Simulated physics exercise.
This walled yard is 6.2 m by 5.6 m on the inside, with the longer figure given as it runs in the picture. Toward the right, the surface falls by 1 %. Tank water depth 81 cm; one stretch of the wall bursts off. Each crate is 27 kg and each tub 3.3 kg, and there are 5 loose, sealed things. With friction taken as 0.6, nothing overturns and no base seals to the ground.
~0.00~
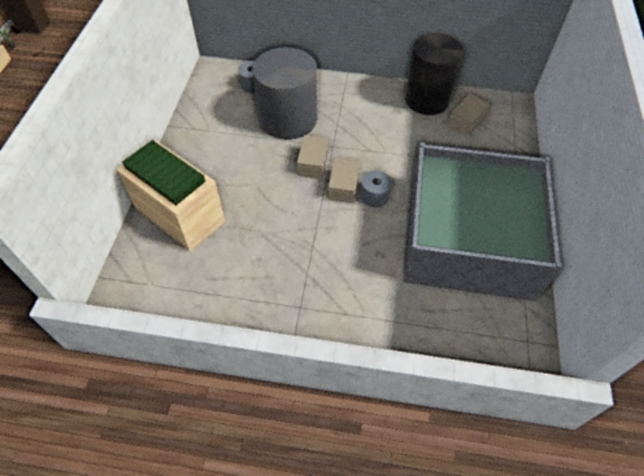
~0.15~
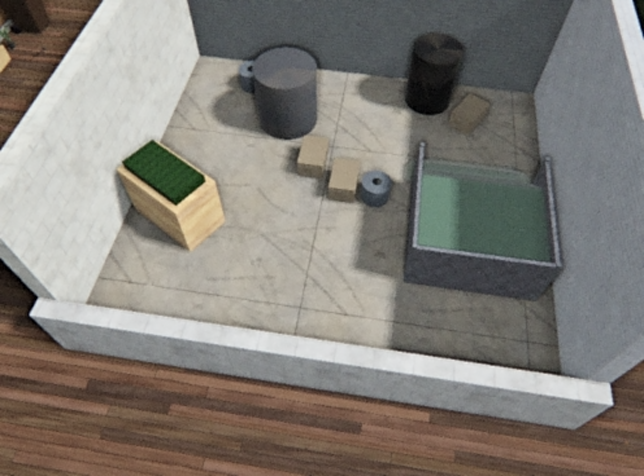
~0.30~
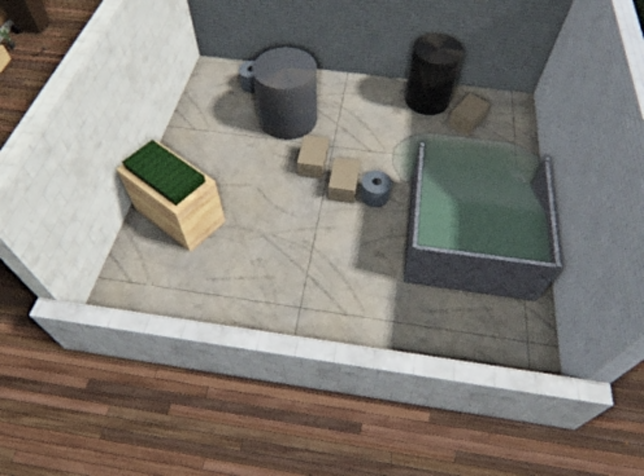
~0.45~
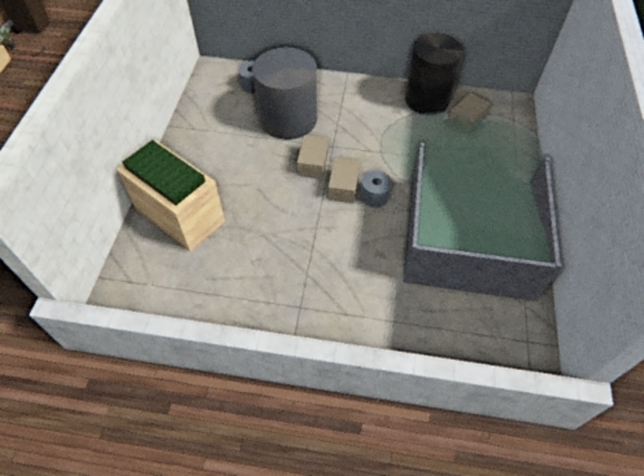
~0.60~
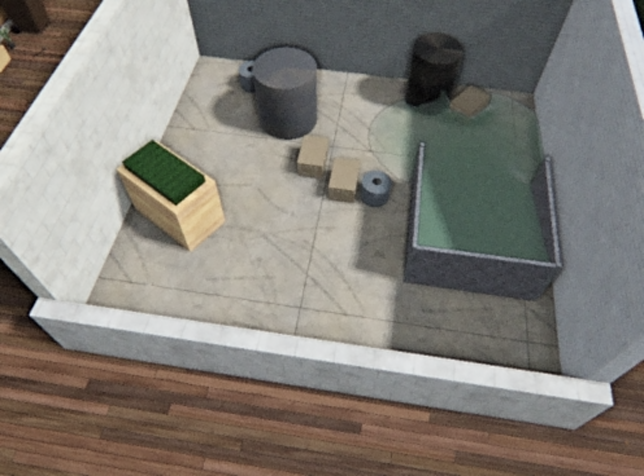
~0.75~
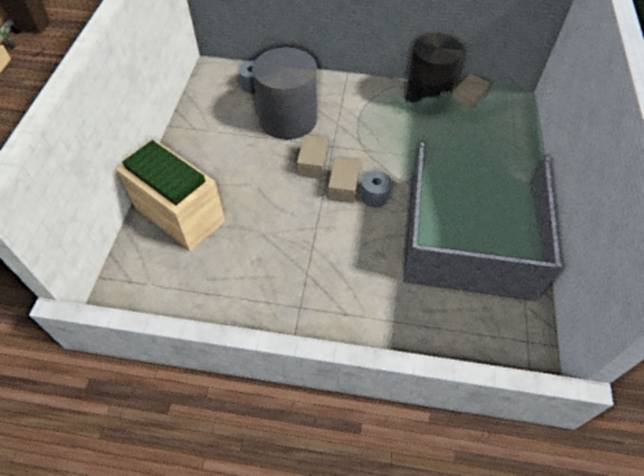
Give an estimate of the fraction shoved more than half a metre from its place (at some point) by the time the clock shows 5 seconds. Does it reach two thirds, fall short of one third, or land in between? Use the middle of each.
It reaches two thirds.
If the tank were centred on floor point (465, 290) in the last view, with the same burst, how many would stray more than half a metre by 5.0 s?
Result: 5 of them.
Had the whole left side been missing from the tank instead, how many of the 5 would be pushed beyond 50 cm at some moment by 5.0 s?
That would give 4.
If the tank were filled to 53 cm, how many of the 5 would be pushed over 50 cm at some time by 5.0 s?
That would give 2.
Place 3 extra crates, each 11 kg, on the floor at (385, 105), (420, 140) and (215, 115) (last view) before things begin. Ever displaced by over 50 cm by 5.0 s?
First exceeds it, second exceeds it, third exceeds it.
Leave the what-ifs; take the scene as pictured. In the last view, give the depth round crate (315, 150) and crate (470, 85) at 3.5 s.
First about 8 cm, second about 13 cm.
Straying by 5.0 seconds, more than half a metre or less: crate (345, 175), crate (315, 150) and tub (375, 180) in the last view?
Within the mark, beyond the mark, beyond the mark.
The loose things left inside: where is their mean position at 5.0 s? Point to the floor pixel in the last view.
About (306, 198).
After 1.1 s 1 of 5 are over 50 cm from their spots; 1 afloat.
After 2.2 s 0 of 5 are over 50 cm from their spots; 1 afloat.
After 3.5 s 2 of 5 are over 50 cm from their spots; 2 afloat.
After 5.0 s 4 of 5 are over 50 cm from their spots, and 4 have been at some point; 1 afloat.
